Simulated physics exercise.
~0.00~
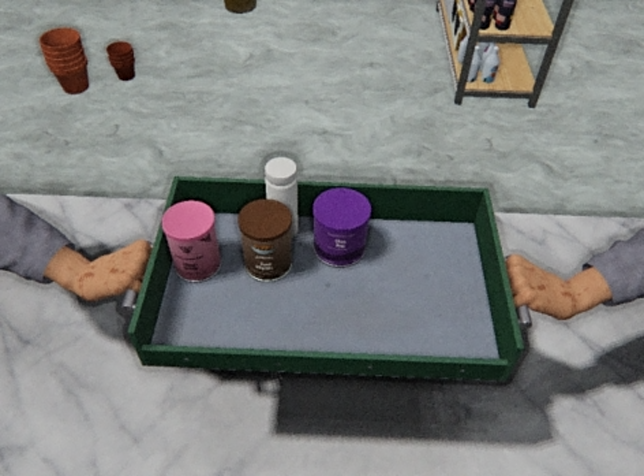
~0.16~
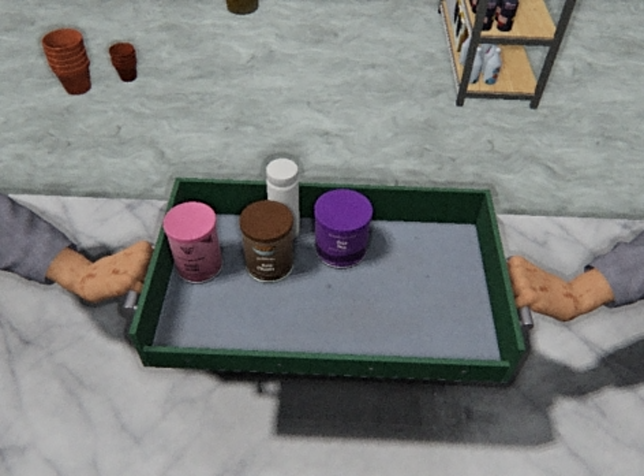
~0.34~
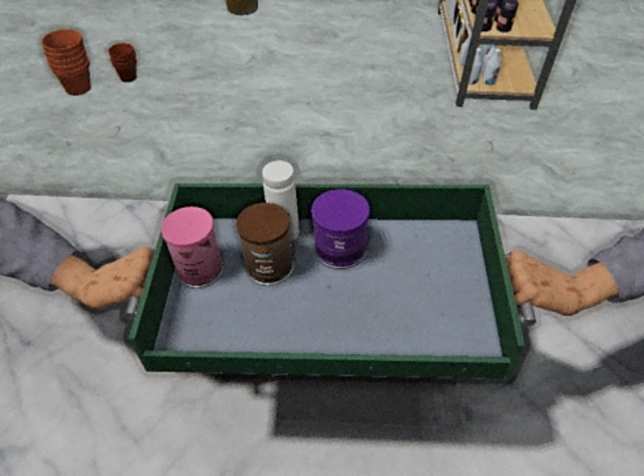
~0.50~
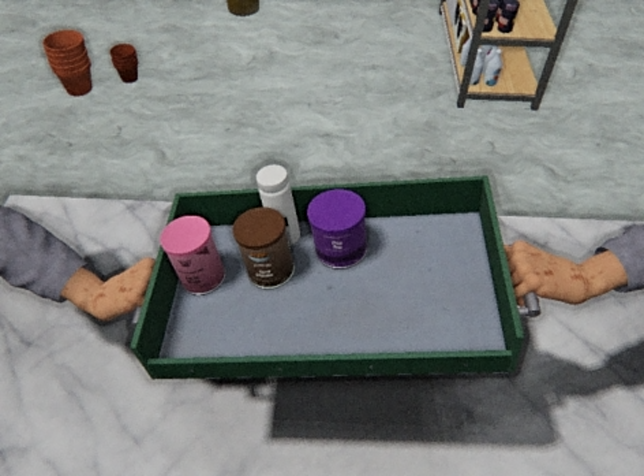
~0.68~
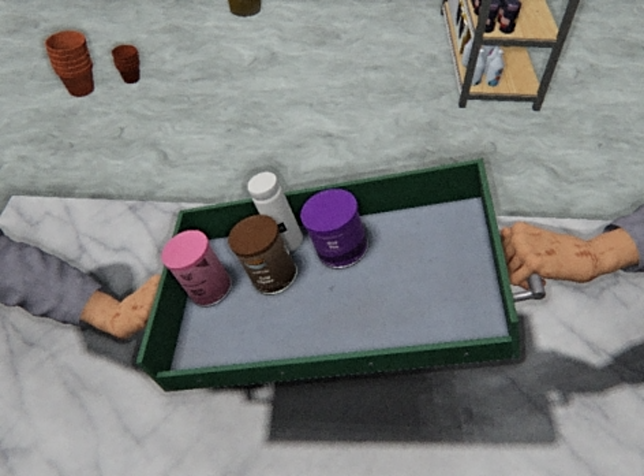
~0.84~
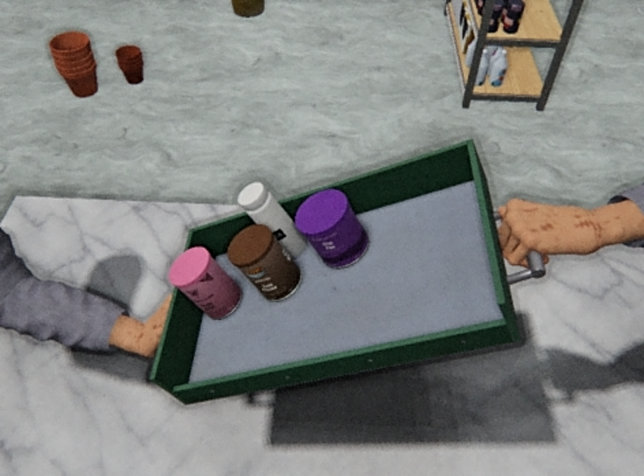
Two hands hold a green crate of four containers level, then tilt it left side down.
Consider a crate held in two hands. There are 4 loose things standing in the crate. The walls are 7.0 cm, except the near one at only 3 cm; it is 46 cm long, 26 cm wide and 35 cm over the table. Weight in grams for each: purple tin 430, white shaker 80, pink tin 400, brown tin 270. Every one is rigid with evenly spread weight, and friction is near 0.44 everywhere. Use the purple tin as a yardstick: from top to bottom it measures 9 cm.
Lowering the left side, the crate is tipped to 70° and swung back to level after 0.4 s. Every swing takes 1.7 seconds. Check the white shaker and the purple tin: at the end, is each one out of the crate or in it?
At the end the white shaker is in the crate, the purple tin is in the crate.
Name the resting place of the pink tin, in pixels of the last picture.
It ends up near (180, 316).
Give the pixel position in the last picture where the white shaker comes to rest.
At pixel (231, 206) or so, give or take.
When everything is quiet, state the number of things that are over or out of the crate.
The count is 1.
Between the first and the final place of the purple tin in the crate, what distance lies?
Around 21 centimetres.
Around 1.04 s, tip 42°, left side down; white shaker tipped 59° against what carries it near (245, 255); purple tin shifted 3 cm near (309, 240); brown tin shifted 4 cm.
Around 1.84 s, tip 70°, left side down; white shaker tipped 67° against what carries it near (277, 284); purple tin shifted 8 cm near (295, 271); brown tin shifted 4 cm.
Around 2.24 s, tip 70°, left side down; white shaker tipped 67° against what carries it near (277, 281); purple tin shifted 21 cm near (269, 325); pink tin shifted 12 cm.
Around 3.14 s, tip 28°, left side down; white shaker tipped 67° against what carries it near (234, 242); purple tin shifted 21 cm near (214, 278); pink tin shifted 12 cm.
Finally (4.4 s), on their side or leaning hard in the crate, white shaker; not toppled but over 5 cm from the start, purple tin, pink tin and brown tin. In the last view, white shaker near (231, 206), purple tin near (205, 238).
